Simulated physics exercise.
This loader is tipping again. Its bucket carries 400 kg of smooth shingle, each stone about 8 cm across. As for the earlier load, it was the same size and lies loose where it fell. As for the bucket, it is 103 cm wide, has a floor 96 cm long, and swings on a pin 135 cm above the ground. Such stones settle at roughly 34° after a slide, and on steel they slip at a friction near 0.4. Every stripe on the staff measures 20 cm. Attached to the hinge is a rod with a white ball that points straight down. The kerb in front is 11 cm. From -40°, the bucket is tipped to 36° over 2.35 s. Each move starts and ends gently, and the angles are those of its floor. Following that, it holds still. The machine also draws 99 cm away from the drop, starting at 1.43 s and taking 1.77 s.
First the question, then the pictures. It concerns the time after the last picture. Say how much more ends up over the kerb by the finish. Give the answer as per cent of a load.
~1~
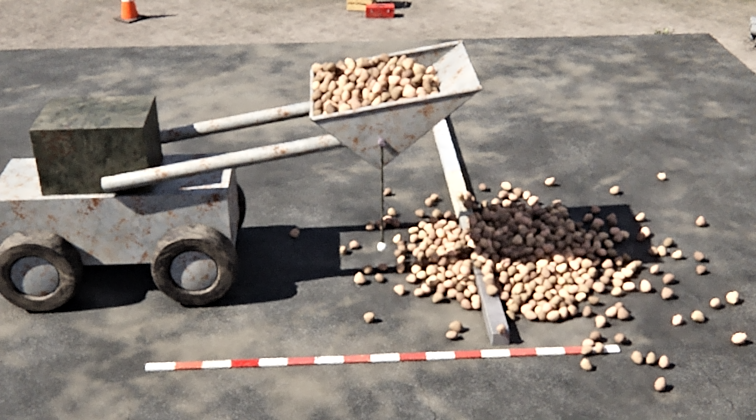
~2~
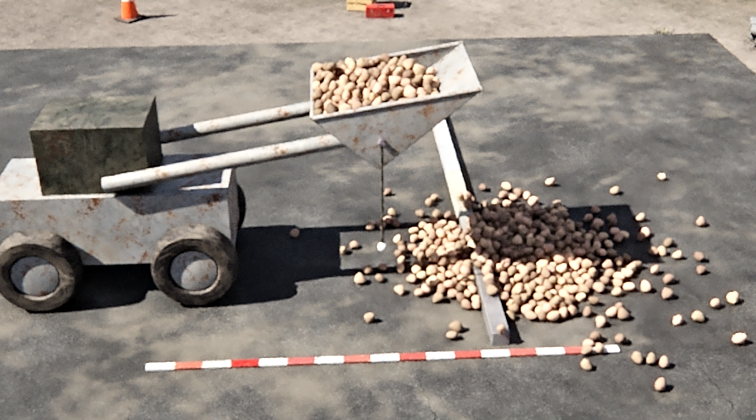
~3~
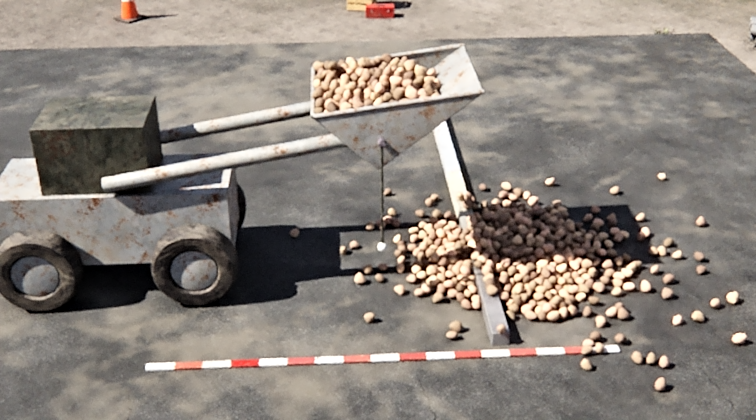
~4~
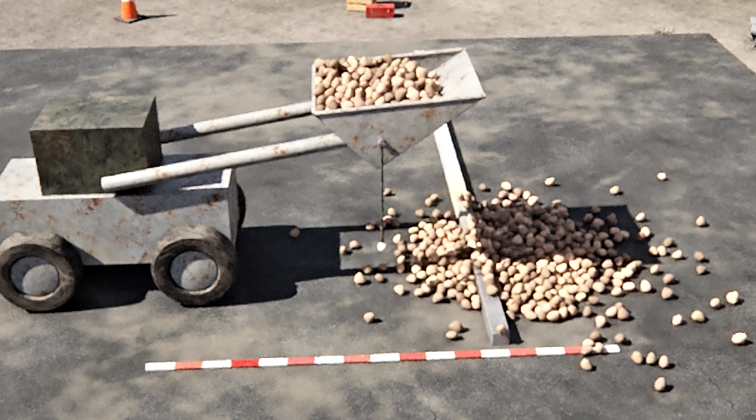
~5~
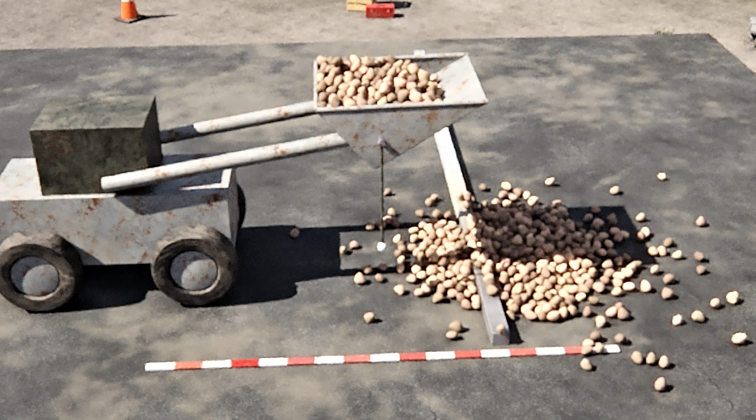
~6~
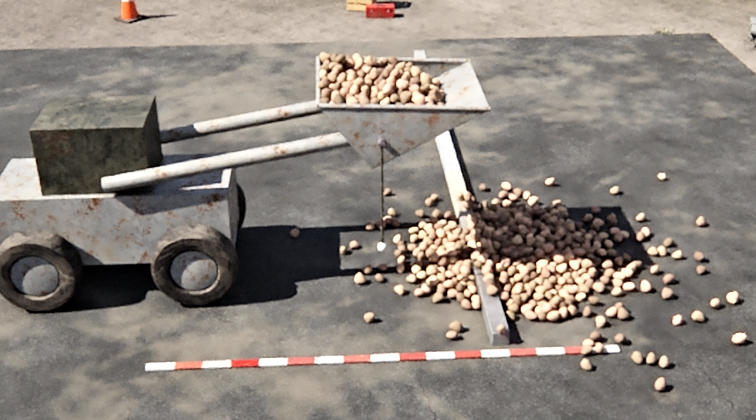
Some 23 per cent is added.
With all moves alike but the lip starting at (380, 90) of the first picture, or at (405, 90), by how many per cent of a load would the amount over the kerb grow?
Roughly 0 and 0 per cent, in that order.
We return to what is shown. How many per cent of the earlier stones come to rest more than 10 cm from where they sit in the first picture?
Close to 10 in a hundred of them.
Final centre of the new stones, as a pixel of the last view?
In the last view, somewhere near (442, 249).
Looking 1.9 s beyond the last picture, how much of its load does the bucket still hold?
It still holds about 10 per cent.
Then, 1.2 s after the last picture the floor is at 24°; in per cent of one load, 90 in the bucket, 37 on this side of the kerb, 75 over the kerb; the foremost stones are at (713, 266).
Then, 1.9 s after the last picture the floor is at 36°; in per cent of one load, 8 in the bucket, 98 on this side of the kerb, 96 over the kerb; the foremost stones are at (713, 266).
Then, 3.1 s after the last picture the floor is at 36°; in per cent of one load, 0 in the bucket, 104 on this side of the kerb, 97 over the kerb; the foremost stones are at (713, 266).
Then, 5.7 s after the last picture the floor is at 36°; in per cent of one load, 0 in the bucket, 104 on this side of the kerb, 97 over the kerb; the foremost stones are at (713, 266). Net gain over the kerb, 23.
